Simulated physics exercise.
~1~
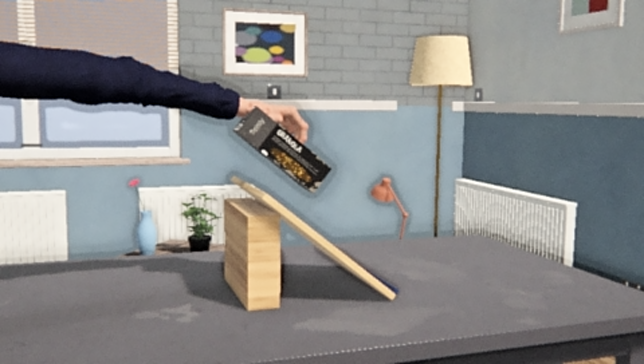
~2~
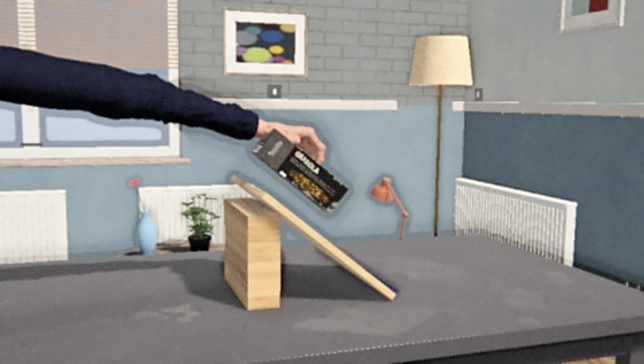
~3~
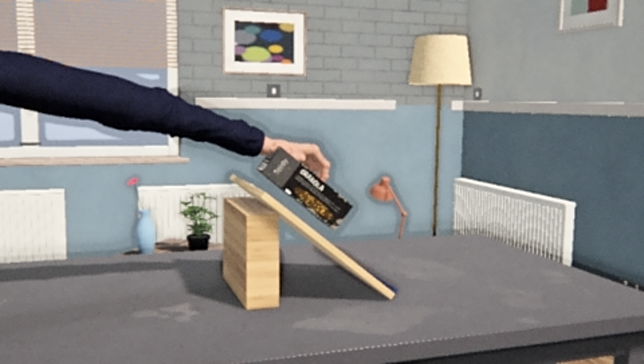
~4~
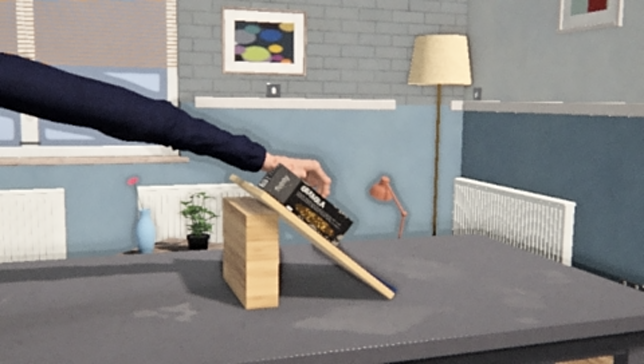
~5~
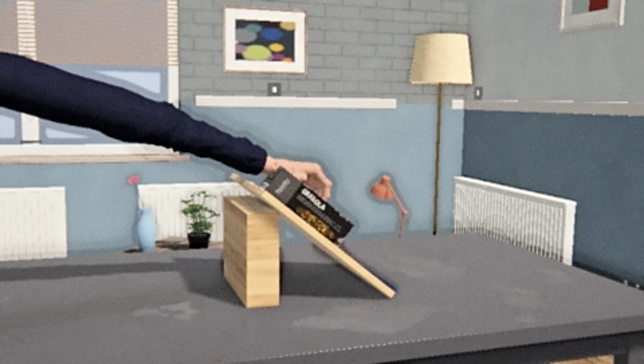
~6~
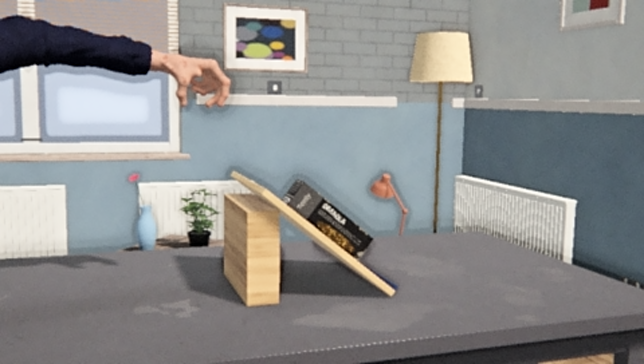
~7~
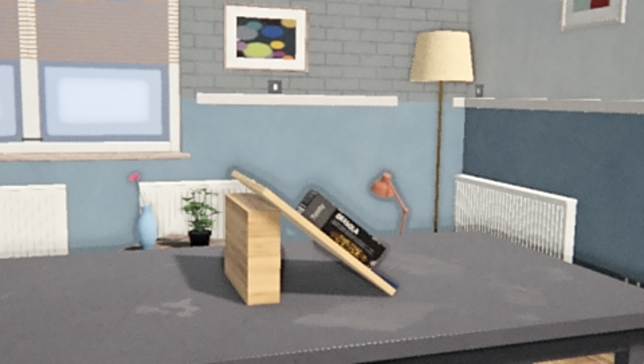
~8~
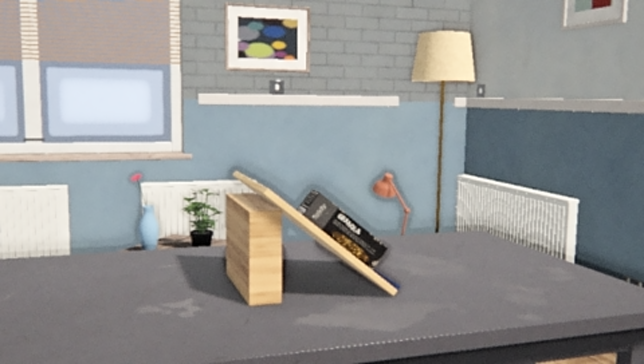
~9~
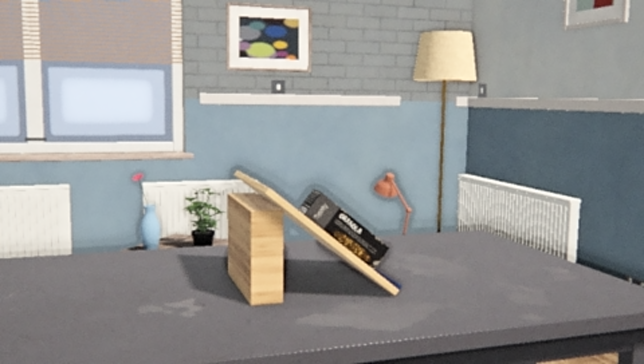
A hand setting a black carton on a sloping wooden board and letting go, the carton sliding a little downhill and stopping.
